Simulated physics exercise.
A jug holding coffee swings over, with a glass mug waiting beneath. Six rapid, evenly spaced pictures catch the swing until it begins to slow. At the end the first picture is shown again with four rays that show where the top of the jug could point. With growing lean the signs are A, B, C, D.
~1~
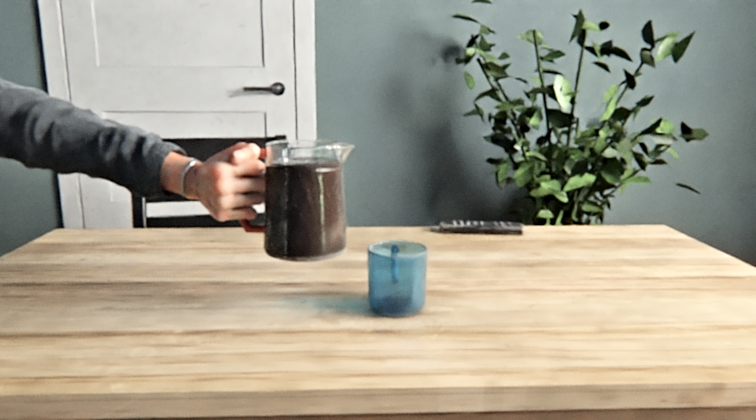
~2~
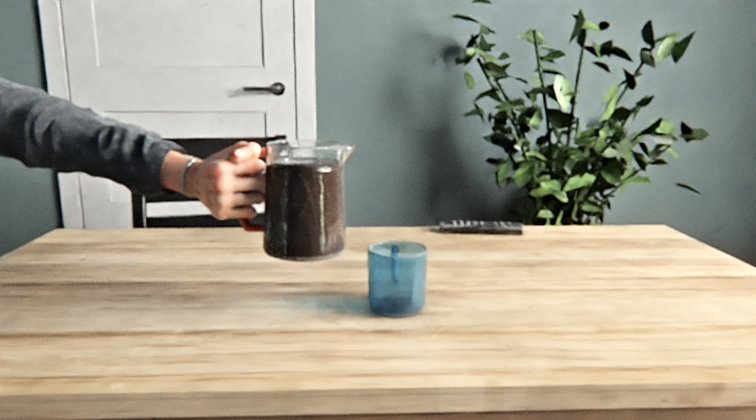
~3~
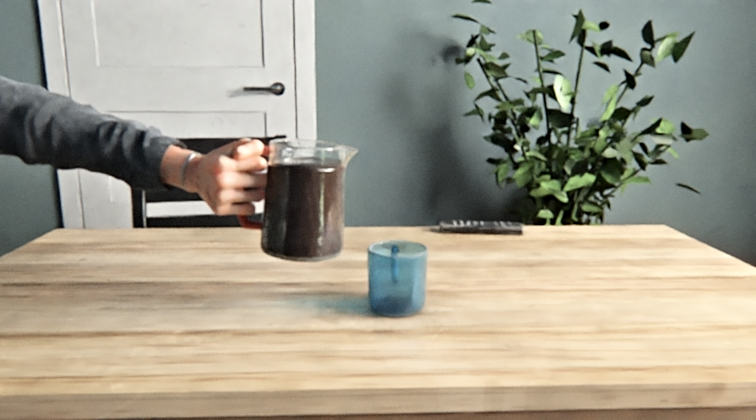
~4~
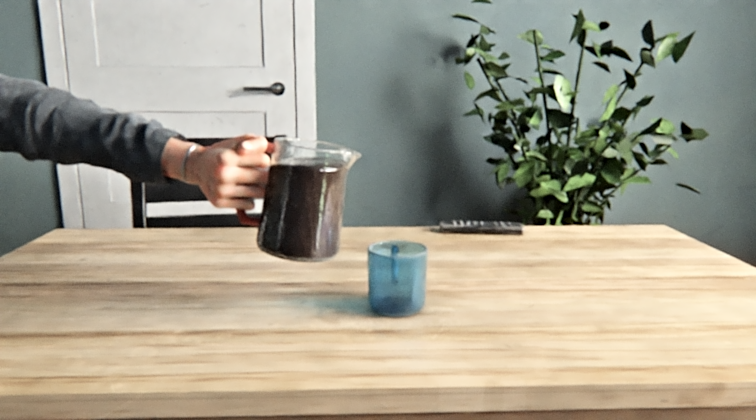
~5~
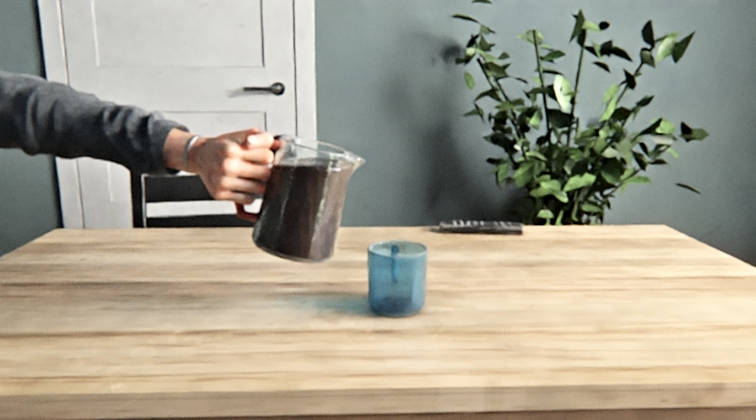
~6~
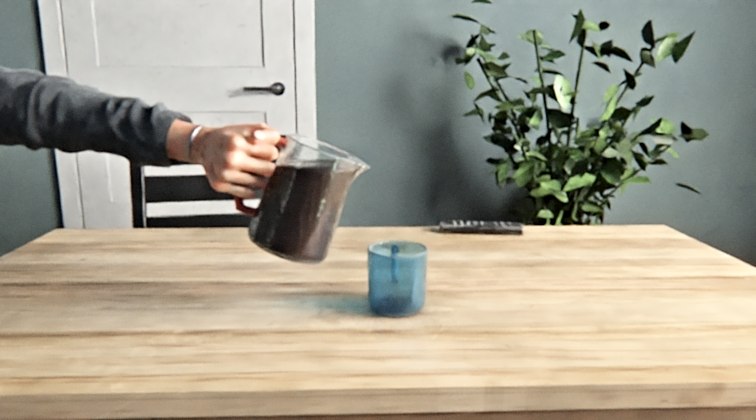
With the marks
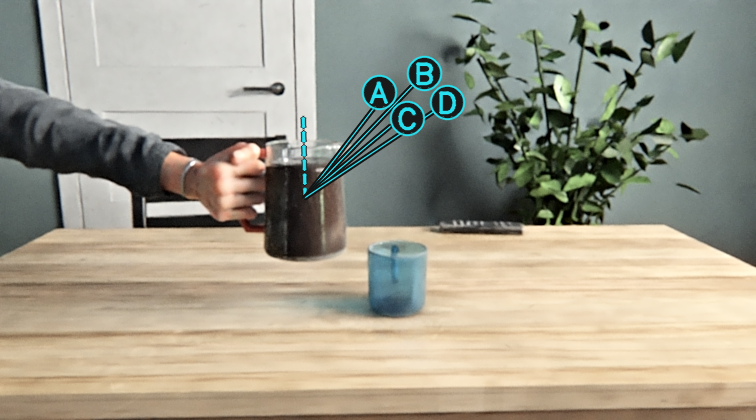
The clip opens with a hand holding a clear glass jug of dark coffee upright above a wooden table, just left of a blue glass mug. The hand keeps the jug nearly still, then gradually tilts it to the right, its spout toward the mug, with no coffee leaving it.
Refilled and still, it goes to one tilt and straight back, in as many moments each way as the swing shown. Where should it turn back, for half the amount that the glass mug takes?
I would pick line C.
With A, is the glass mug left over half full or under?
Under half.
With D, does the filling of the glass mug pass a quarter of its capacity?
Yes.
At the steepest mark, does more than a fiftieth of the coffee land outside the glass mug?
No.
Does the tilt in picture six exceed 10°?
Yes, it does.
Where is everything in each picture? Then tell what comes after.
Upright, lip at (352, 146); rim of the glass mug round (398, 248); nothing has left yet.
Upright, lip at (353, 147); nothing has left yet.
Tipped about 4°, lip at (356, 150); nothing has left yet.
Tipped about 9°, lip at (360, 154); nothing has left yet.
Tipped about 15°, lip at (364, 160); nothing has left yet.
Tipped about 21°, lip at (368, 167); nothing has left yet.
On the marked copy, A at (373, 109); B at (412, 85); C at (390, 126); D at (433, 111).
With A, the glass mug ends with about 22 % of what it can hold.
With B, the glass mug ends with about 35 % of what it can hold.
With C, the glass mug ends with about 49 % of what it can hold.
With D, the glass mug ends with about 67 % of what it can hold.
